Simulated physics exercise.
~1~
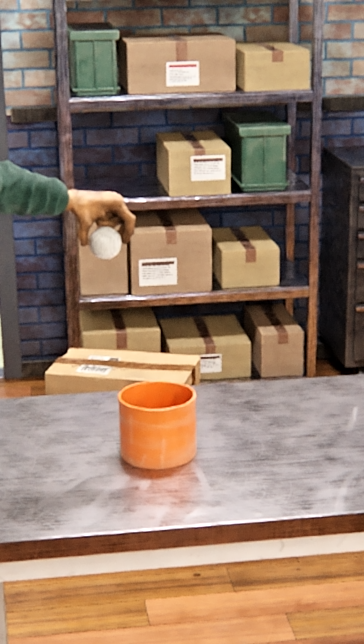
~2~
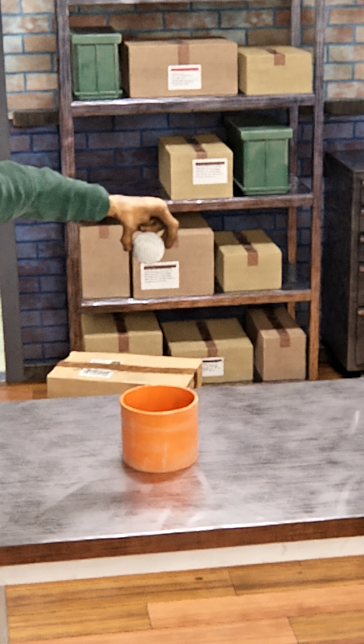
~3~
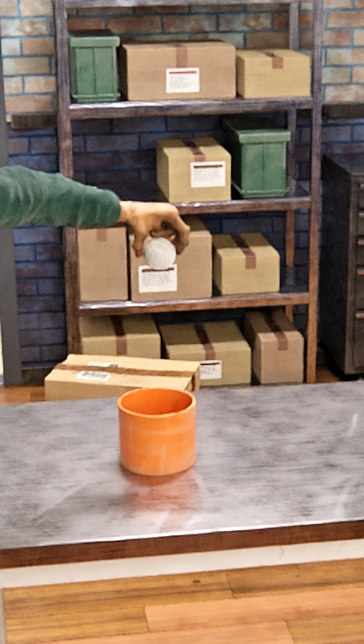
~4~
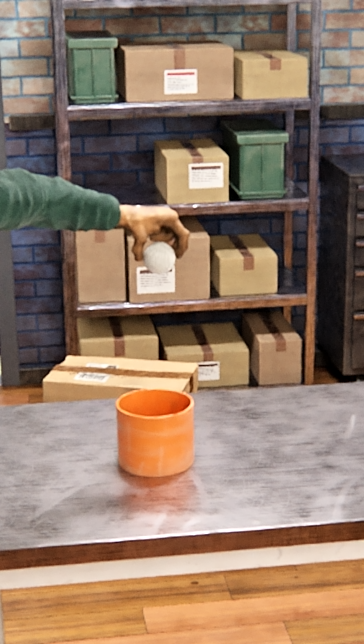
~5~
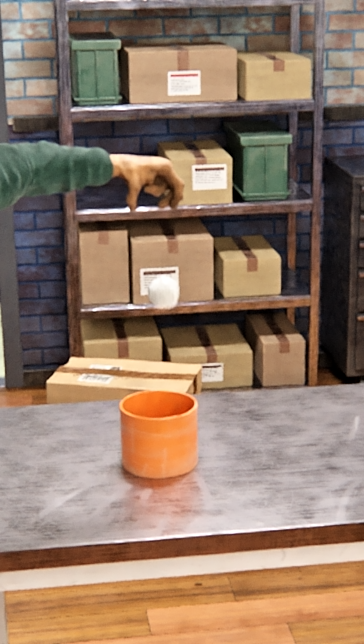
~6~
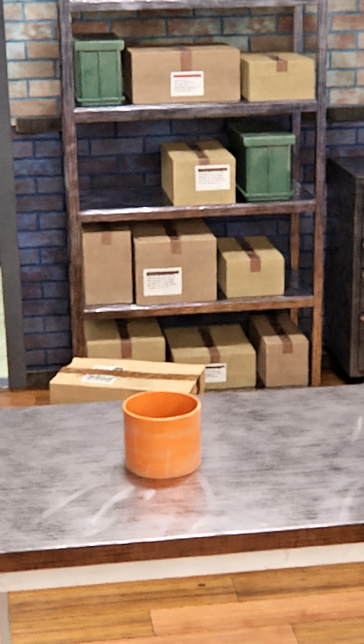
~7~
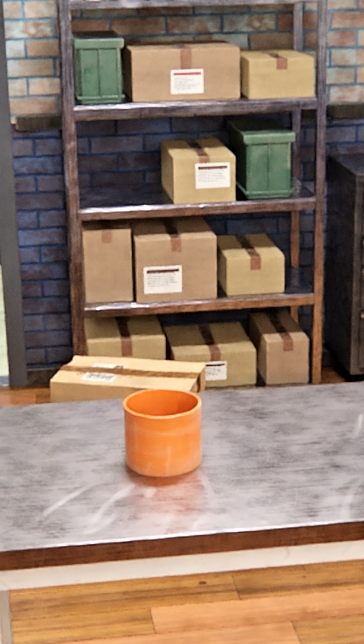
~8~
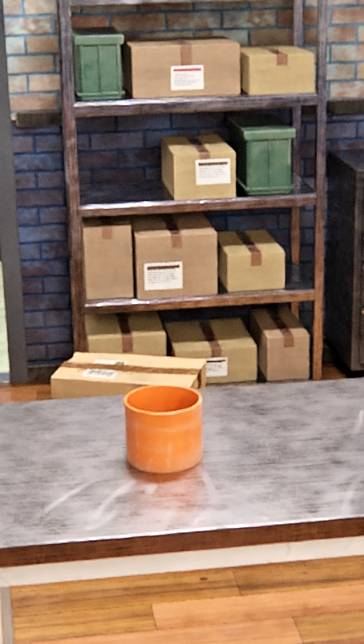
White onion held by a green-sleeved hand moving right over an orange pot, then being released and dropping inside.
